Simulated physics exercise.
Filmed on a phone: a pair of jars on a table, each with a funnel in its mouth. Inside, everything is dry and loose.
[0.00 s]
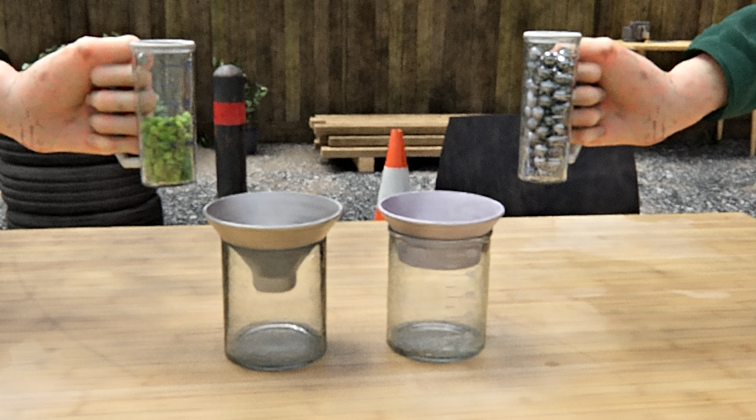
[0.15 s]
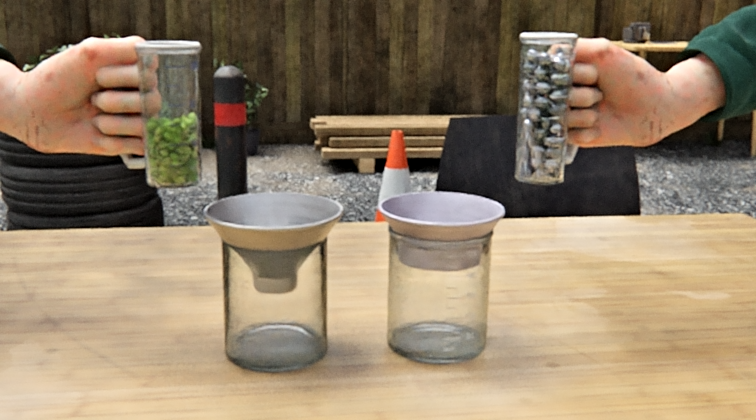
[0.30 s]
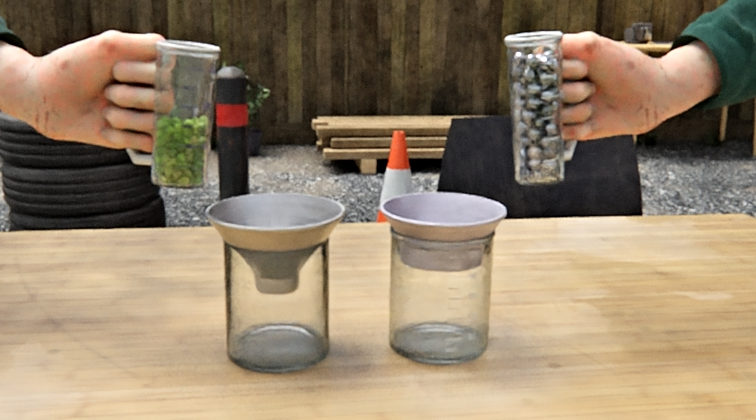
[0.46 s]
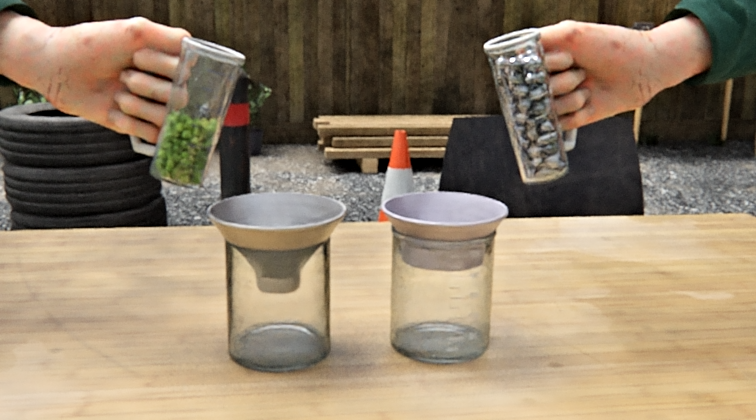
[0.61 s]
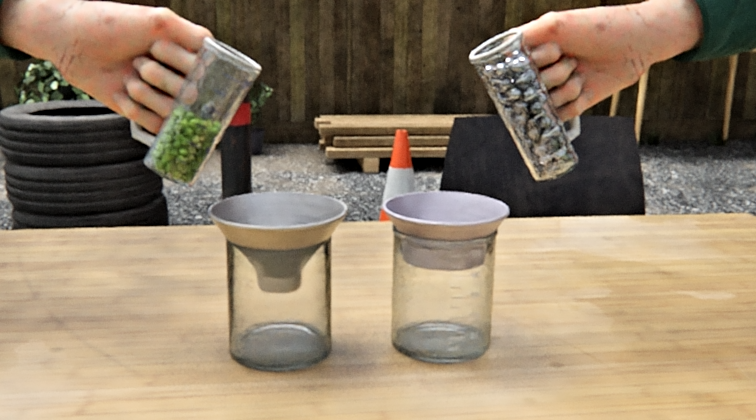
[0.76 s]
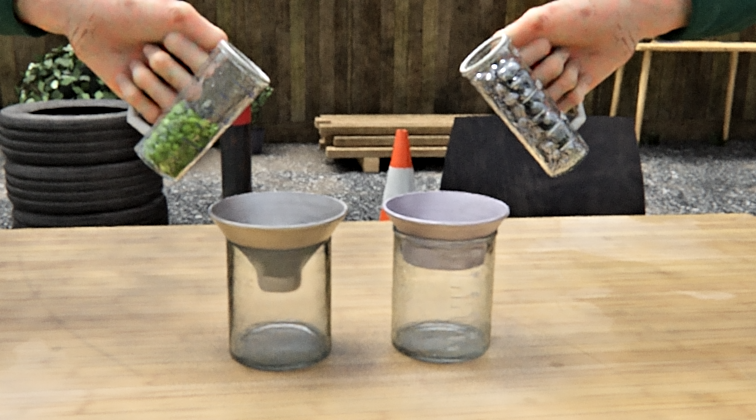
Two hands holding clear cups, green peas on the left and shiny steel balls on the right, moved slightly closer together, then steadily tilted the cups inward above two glass jars topped with funnels.
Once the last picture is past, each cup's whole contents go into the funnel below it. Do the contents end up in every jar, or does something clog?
Left funnel: Ends up in the jar. Right funnel: Ends up in the jar.
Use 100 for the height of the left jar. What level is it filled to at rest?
15 per cent, give or take.
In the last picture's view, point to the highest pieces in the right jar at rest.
Looks like it tops out around (444, 316).
After 1.01 s, left, all still in the cup; right, all still in the cup.
After 1.33 s, left, all still in the cup; right, all still in the cup.
After 1.67 s, left, nearly all still in the cup, a stray few in or over the funnel; right, about two thirds still in the cup, about a quarter in or over the funnel, a small part down in the jar.
At rest (2.9 s), left, all down in the jar; right, all down in the jar.
